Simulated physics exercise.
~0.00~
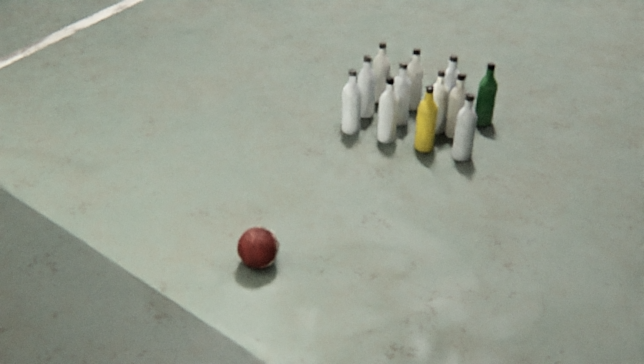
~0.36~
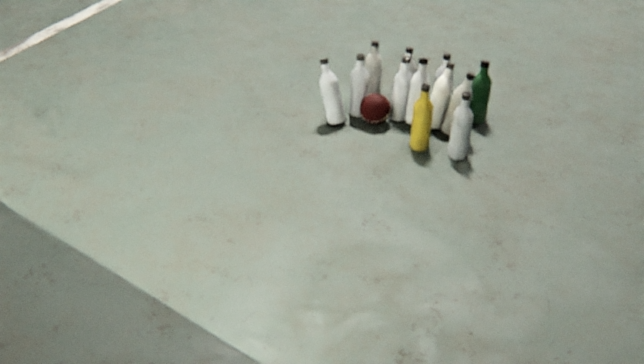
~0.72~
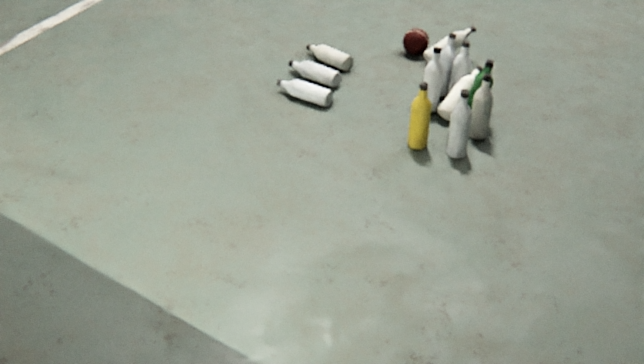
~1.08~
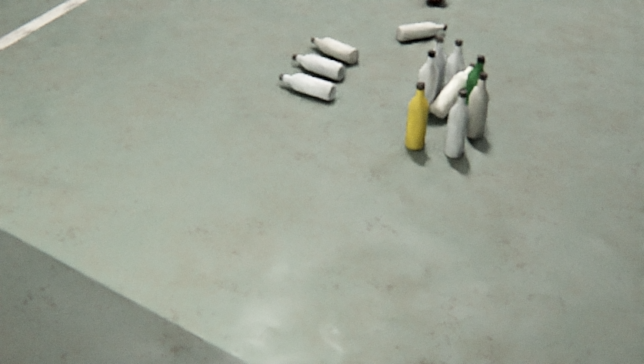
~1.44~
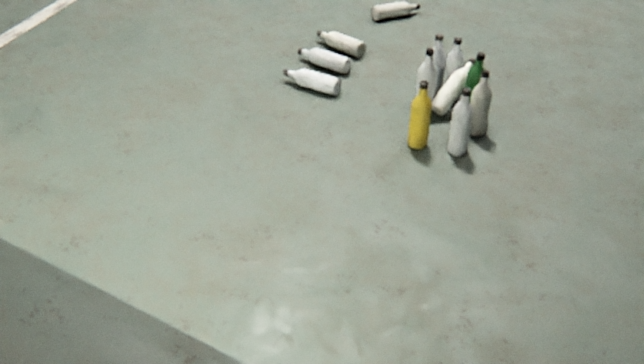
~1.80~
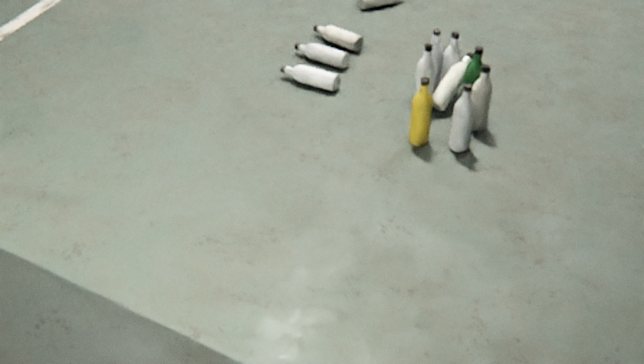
Dark red ball rolling into a cluster of capped bottles, toppling several white ones and rolling away, yellow and green bottles left in place.
